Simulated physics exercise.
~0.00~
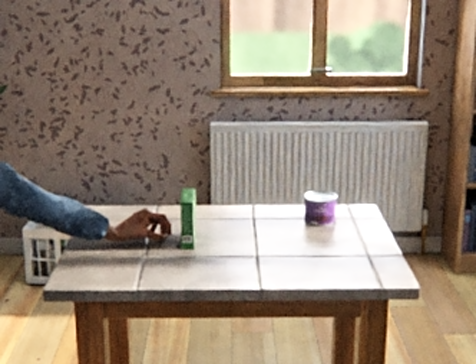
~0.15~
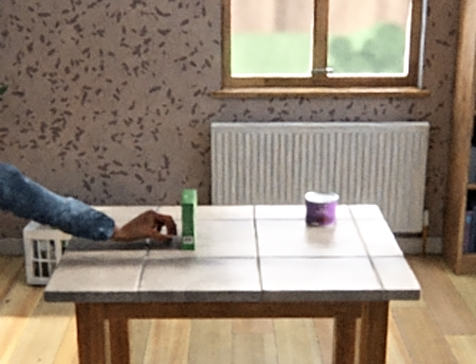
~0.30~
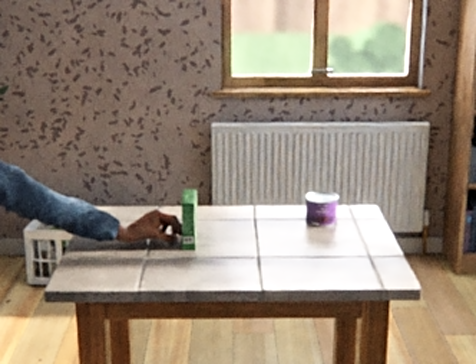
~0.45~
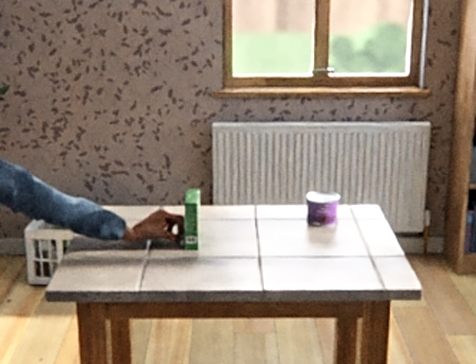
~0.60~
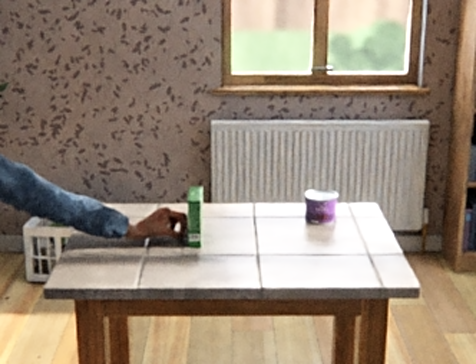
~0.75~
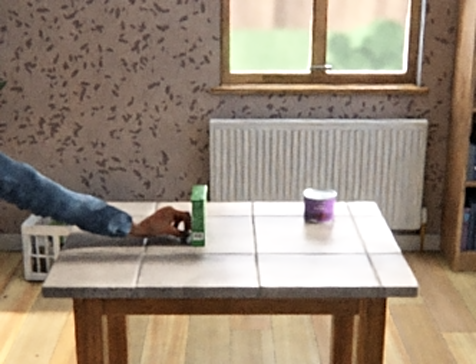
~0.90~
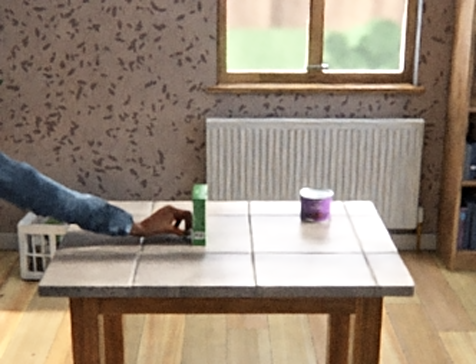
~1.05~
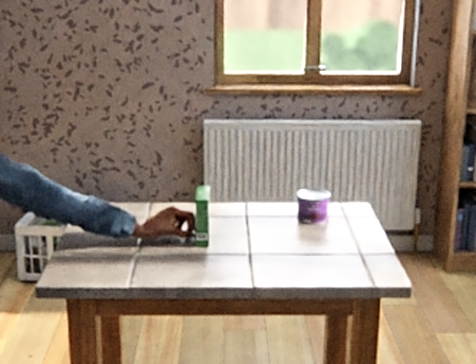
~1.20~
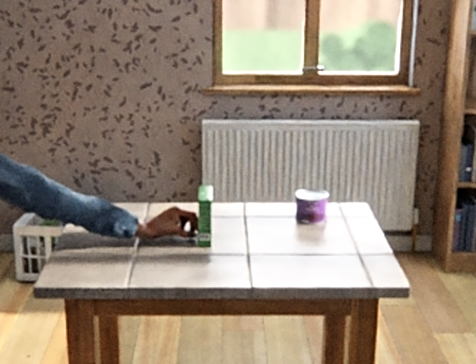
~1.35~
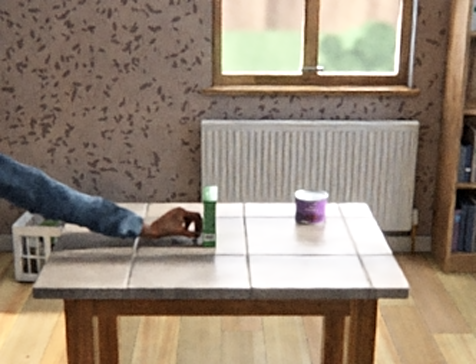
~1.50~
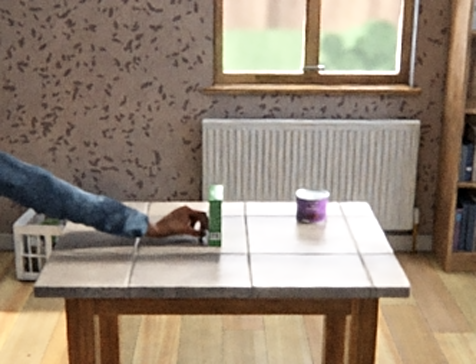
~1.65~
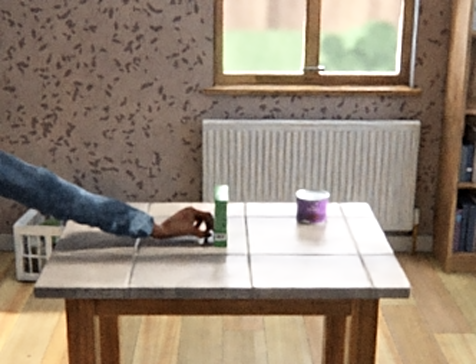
On a tiled table by a radiator, a hand slowly pushes an upright green packet right toward a purple tub, leaving it standing.
